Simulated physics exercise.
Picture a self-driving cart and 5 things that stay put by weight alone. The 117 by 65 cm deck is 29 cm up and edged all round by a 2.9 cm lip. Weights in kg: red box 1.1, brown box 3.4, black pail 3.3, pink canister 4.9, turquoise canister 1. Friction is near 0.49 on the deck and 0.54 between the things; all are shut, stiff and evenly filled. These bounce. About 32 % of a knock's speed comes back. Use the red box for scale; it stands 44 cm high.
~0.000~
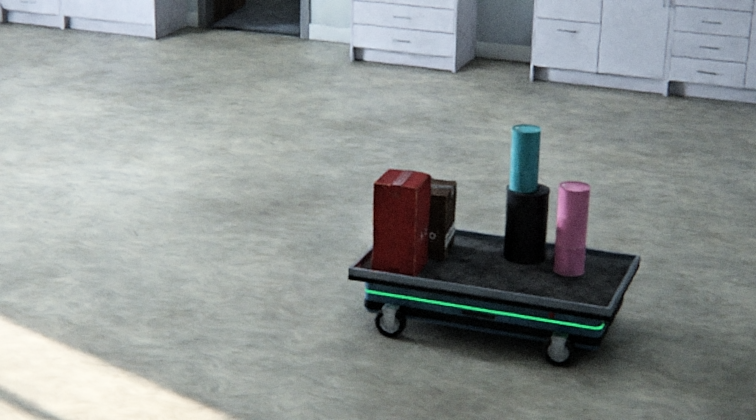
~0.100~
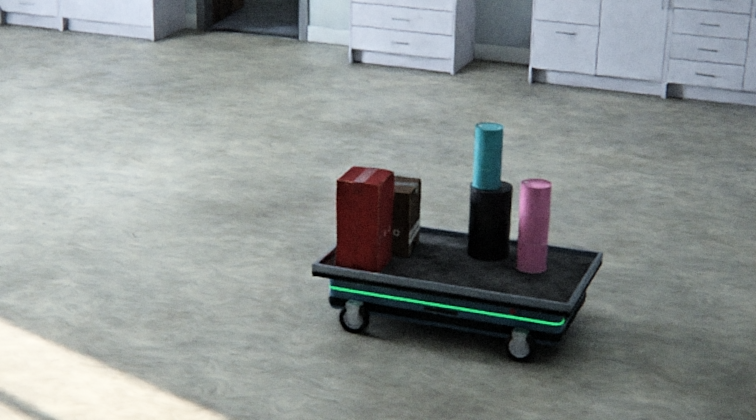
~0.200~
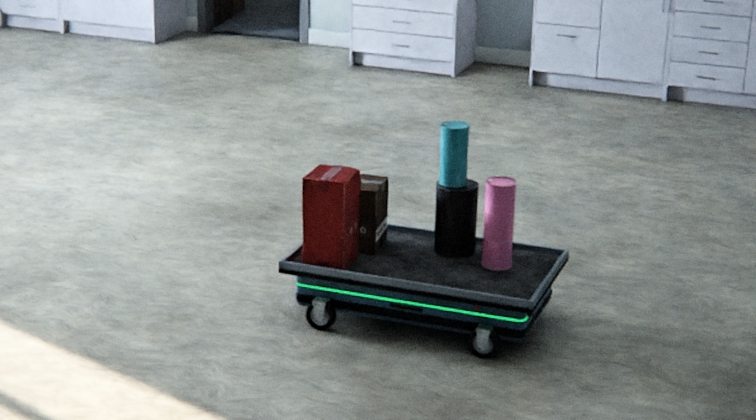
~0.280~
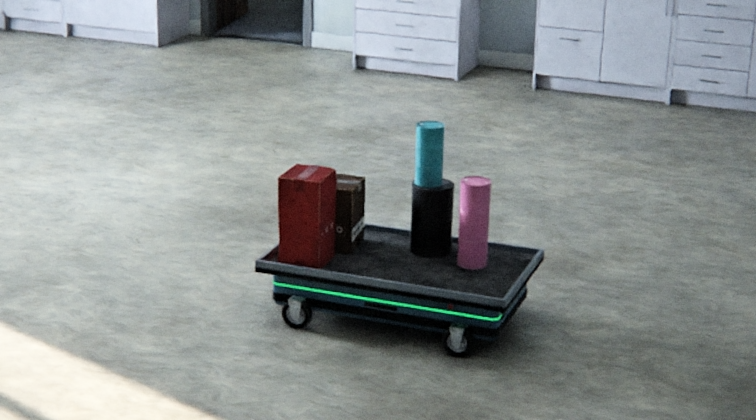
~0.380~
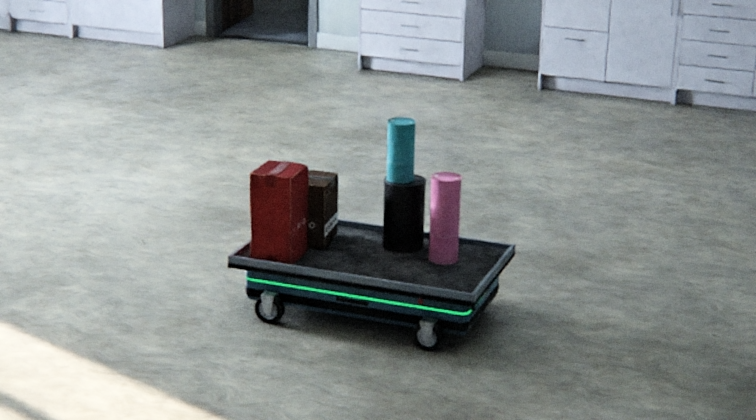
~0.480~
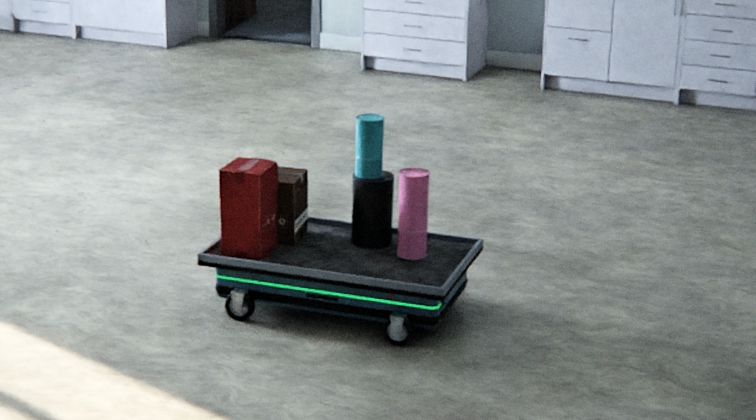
A flat cart with a glowing green stripe rolled steadily left across a grey floor, carrying a red box, a brown box, a pink canister, and a turquoise canister stacked on a black pail.
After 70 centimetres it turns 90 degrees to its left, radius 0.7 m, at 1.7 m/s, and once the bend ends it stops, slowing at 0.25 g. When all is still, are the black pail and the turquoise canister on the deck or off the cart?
My prediction: The black pail is going to exit the deck. The turquoise canister is going to exit the deck.
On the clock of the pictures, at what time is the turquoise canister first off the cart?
Time: Roughly 0.7 s.
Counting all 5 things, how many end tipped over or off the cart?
The number here is 5.
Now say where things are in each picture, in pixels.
In the first frame, cart 0 cm along; black pail (526, 223); turquoise canister (525, 159).
In the second frame, cart 17 cm along; pink canister (534, 226); red box (365, 220).
In the third frame, cart 34 cm along; brown box (358, 213); pink canister (499, 223).
In the fourth frame, cart 48 cm along; red box (307, 217); brown box (335, 212).
In the fifth frame, cart 65 cm along; pink canister (445, 218); red box (279, 213).
In the sixth frame, cart 82 cm along; black pail (373, 209); turquoise canister (369, 146).
After 0.88 s, cart 150 cm along, turned 53°; brown box, black pail and turquoise canister now off the cart; red box leaning 53°; pink canister leaning 25°.
After 1.18 s, cart 201 cm along, turned 89°; red box and pink canister now off the cart.
After 1.58 s, cart 254 cm along, turned 90°.
At rest (2.4 s), off the cart, red box, brown box, black pail, pink canister and turquoise canister.
